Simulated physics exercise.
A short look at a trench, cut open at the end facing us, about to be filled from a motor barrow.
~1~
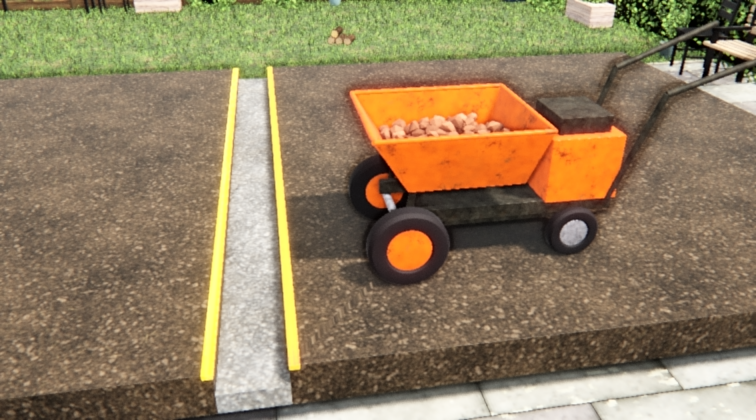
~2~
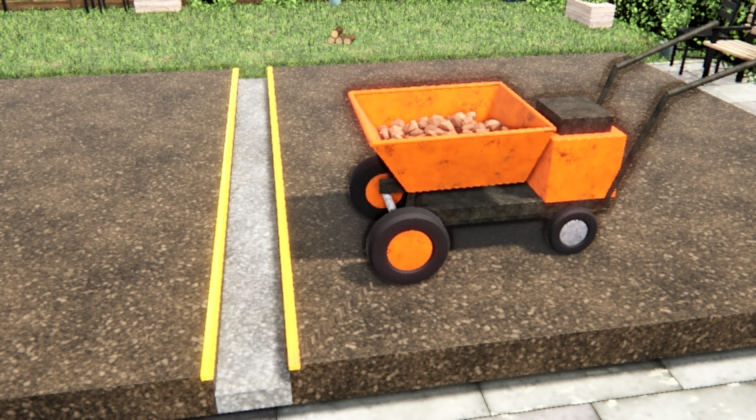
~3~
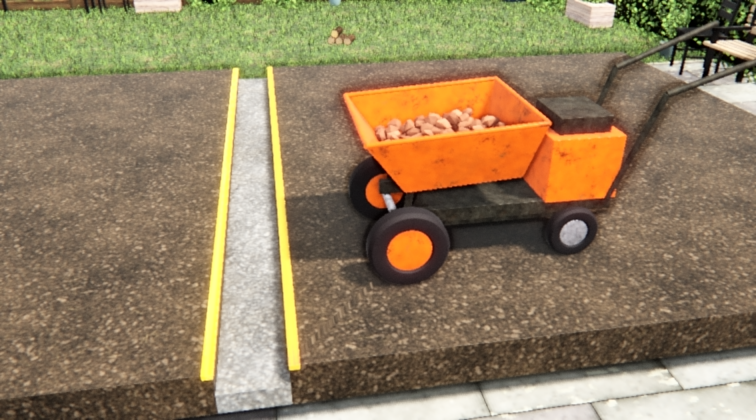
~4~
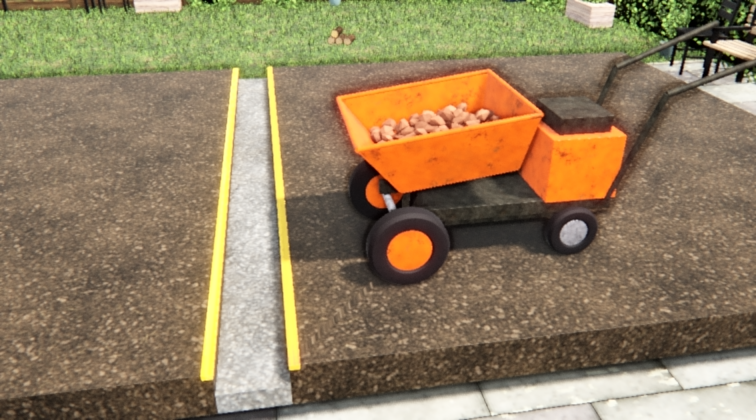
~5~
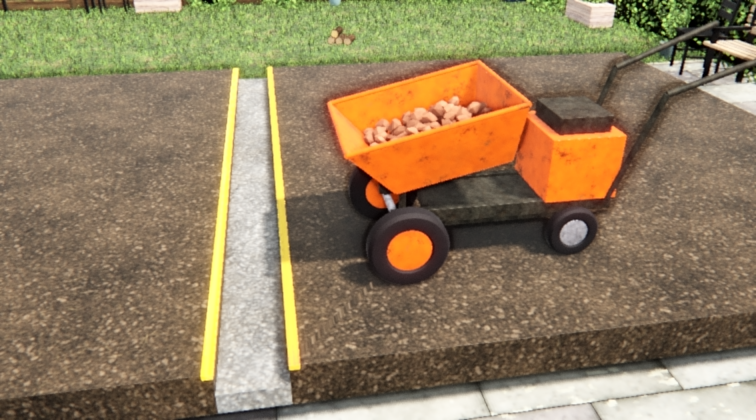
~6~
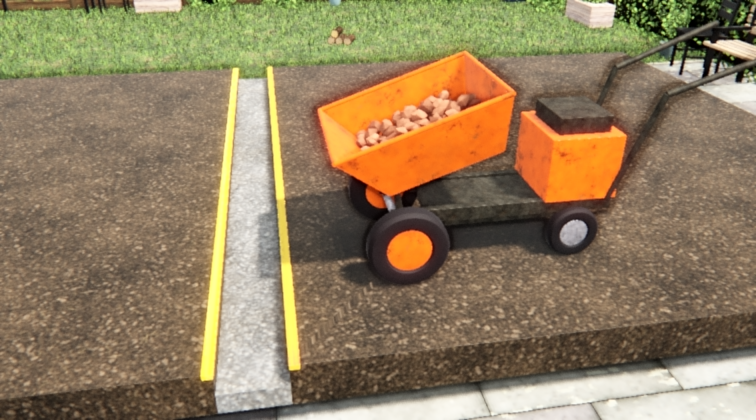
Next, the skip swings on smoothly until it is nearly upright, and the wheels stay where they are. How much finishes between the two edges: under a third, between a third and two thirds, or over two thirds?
Between the edges lies more than two thirds of the load.
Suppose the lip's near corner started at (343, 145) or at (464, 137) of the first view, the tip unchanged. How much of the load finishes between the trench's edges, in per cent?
About 80 and 10 per cent.
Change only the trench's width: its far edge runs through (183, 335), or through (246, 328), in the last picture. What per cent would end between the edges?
Near 90 % and 50 %.
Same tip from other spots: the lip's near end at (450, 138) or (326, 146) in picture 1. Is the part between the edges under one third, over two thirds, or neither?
In turn: Under a third; in the middle band.
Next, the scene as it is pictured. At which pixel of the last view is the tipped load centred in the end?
Roughly at (257, 267).
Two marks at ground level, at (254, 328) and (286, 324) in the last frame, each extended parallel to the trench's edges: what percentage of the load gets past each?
Near 40 % and 90 %.
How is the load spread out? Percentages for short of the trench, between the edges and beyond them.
In per cent, short 5, between 85 and beyond 5.
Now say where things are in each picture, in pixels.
The first frame shows lip of the skip at (375, 143), level; top of the load at (459, 145), lumps of rubble; first edge of the trench at (291, 323); far edge at (211, 332), the trench under half as wide as the skip, and shallow for its width.
The second frame shows lip of the skip at (373, 144), level; top of the load at (458, 144).
The third frame shows lip of the skip at (367, 146), tipped barely; top of the load at (464, 135).
The fourth frame shows lip of the skip at (358, 150), tipped a little; top of the load at (454, 128).
The fifth frame shows lip of the skip at (347, 156), tipped a little; top of the load at (466, 120).
The sixth frame shows lip of the skip at (335, 164), tipped clearly; top of the load at (470, 121); first edge of the trench at (291, 323); far edge at (211, 332).
Soon, skip tipped steeply; all in the skip.
A while on, skip tipped right over; most in the skip; a small part in or heaped over the trench; a stray few falling.
Towards the end, skip tipped right over; a small part in the skip; a stray few short of the trench; most in or heaped over the trench; a stray few beyond it.
Finally, skip tipped right over; a small part in the skip; a stray few short of the trench; most in or heaped over the trench; a stray few beyond it.
